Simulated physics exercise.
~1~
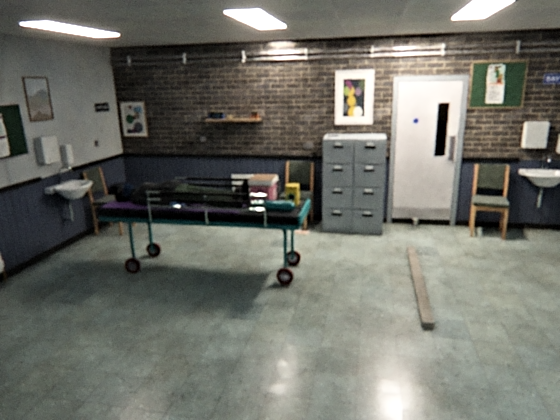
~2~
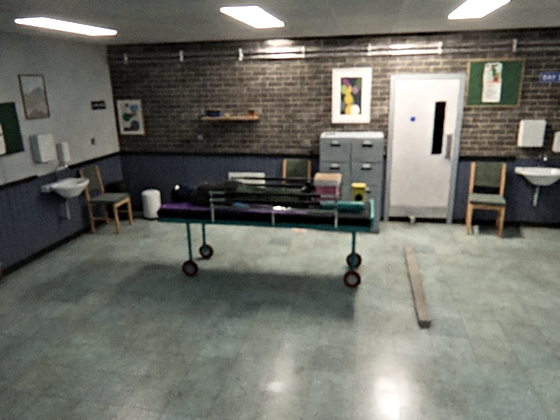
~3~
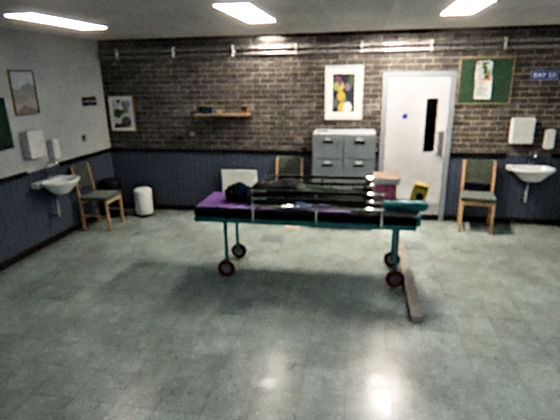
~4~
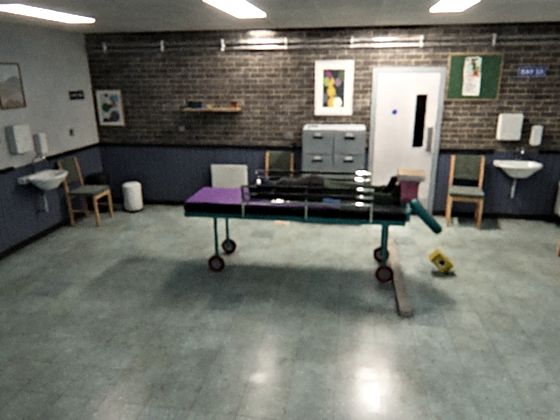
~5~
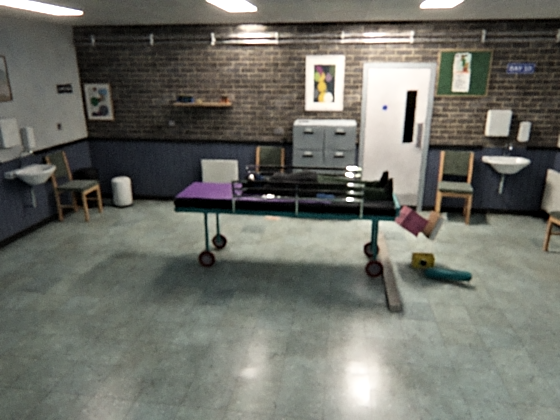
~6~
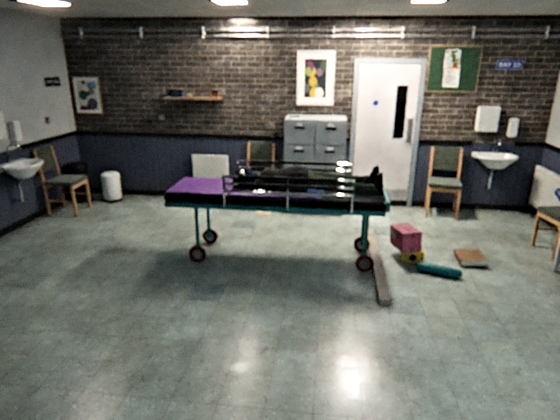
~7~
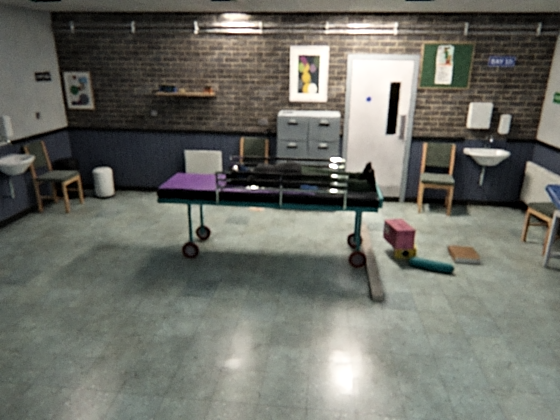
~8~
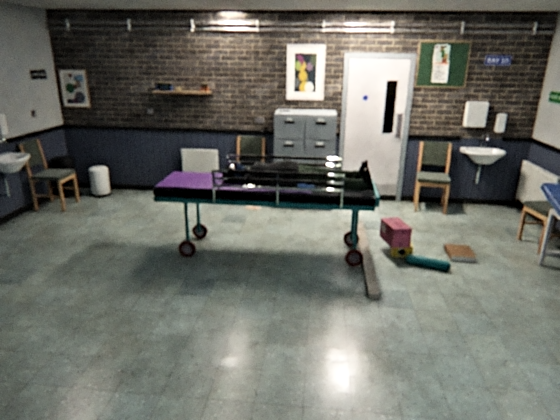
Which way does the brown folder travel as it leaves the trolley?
The brown folder moves to the right, going off the right end of the trolley and ending up on the floor beyond the sill.
